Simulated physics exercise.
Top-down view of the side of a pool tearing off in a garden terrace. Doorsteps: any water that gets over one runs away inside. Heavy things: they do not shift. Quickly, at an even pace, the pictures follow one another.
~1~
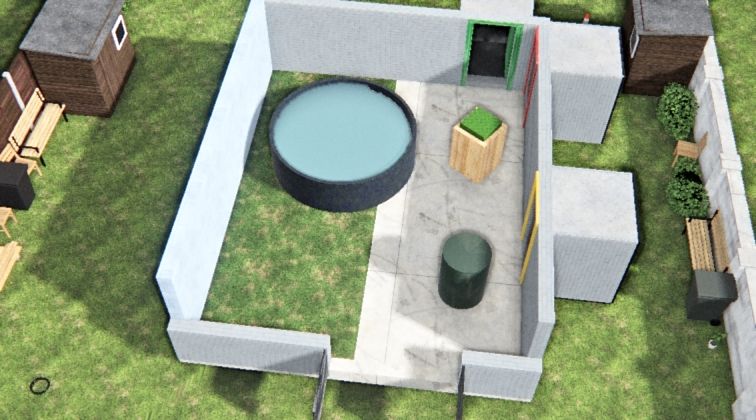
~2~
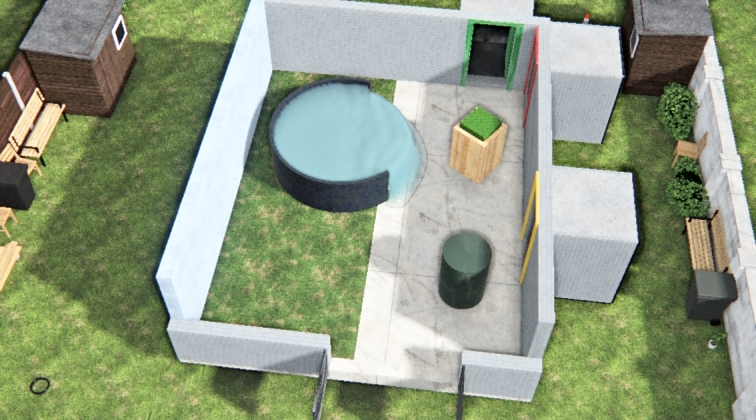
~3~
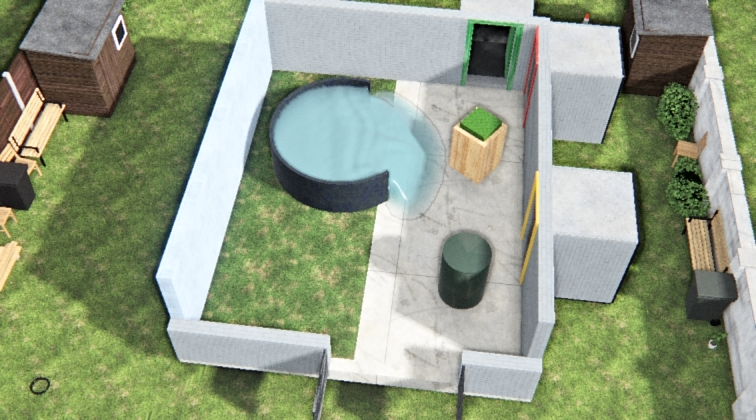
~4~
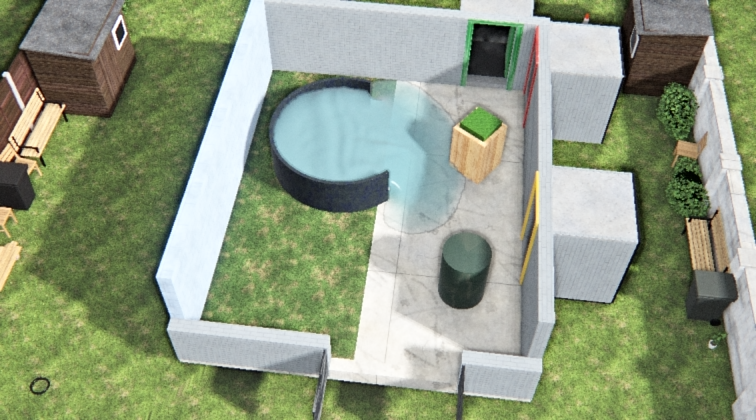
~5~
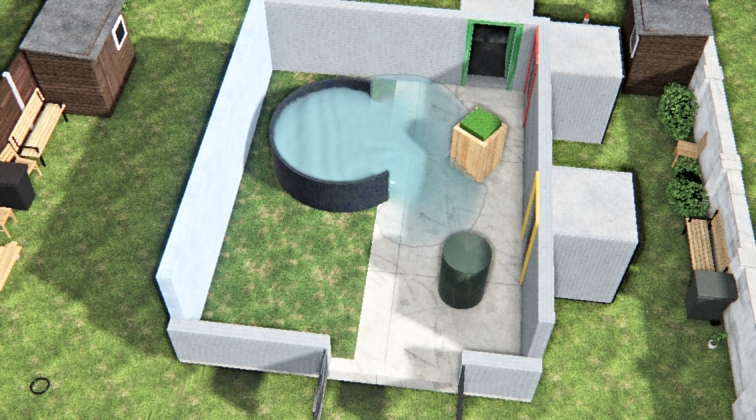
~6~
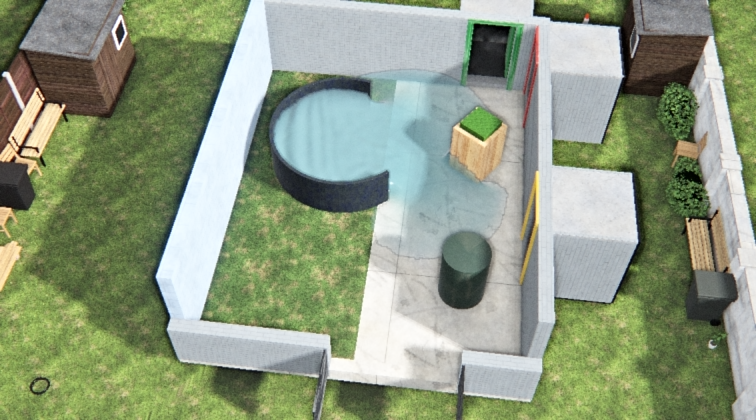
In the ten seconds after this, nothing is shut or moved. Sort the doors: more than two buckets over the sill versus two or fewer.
Sorted by door: Red door - more than two; yellow door - more than two; green door - more than two.
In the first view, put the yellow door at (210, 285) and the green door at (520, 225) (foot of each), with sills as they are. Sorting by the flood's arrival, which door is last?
Result: The yellow one.
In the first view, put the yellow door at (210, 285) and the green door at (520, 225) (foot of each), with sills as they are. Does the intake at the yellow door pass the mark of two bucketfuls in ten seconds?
For the yellow door, the answer is that it crosses the line.
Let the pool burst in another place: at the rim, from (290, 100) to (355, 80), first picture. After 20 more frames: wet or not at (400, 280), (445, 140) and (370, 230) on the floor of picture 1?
Bone-dry, submerged, bone-dry.
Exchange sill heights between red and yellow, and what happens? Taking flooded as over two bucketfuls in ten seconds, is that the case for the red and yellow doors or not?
Outcome: Red is swamped; yellow copes.
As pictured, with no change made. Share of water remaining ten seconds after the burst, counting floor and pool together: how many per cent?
Close to 72 %.
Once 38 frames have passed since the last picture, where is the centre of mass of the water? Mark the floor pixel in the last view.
Somewhere near (388, 192).
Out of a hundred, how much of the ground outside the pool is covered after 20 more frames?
60 %, roughly.
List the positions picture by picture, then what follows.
Still water in the round pool at (343, 131), in the first frame.
The front is at a hidden place, out from the gap at (411, 142), in the second frame.
Water pours out at (411, 143) and has run to (412, 217), in the third frame.
Water pours out at (411, 145) and has run to (377, 83), in the fourth frame.
The front is at (435, 242), out from the gap at (411, 145), in the fifth frame.
The front is at a hidden place, out from the gap at (411, 145), in the sixth frame.
A moment on, water covers 40 % of the floor; the red door under two buckets in, the yellow door under two buckets in, the green door under two buckets in.
Next, water covers 50 % of the floor; the red door over two buckets in, the yellow door over two buckets in, the green door far over two buckets in.
Then, water covers 60 % of the floor; the red door far over two buckets in, the yellow door far over two buckets in, the green door far over two buckets in.
Later, water covers 90 % of the floor; the red door far over two buckets in, the yellow door far over two buckets in, the green door far over two buckets in.
In the end, water covers 100 % of the floor; the red door far over two buckets in, the yellow door far over two buckets in, the green door far over two buckets in.
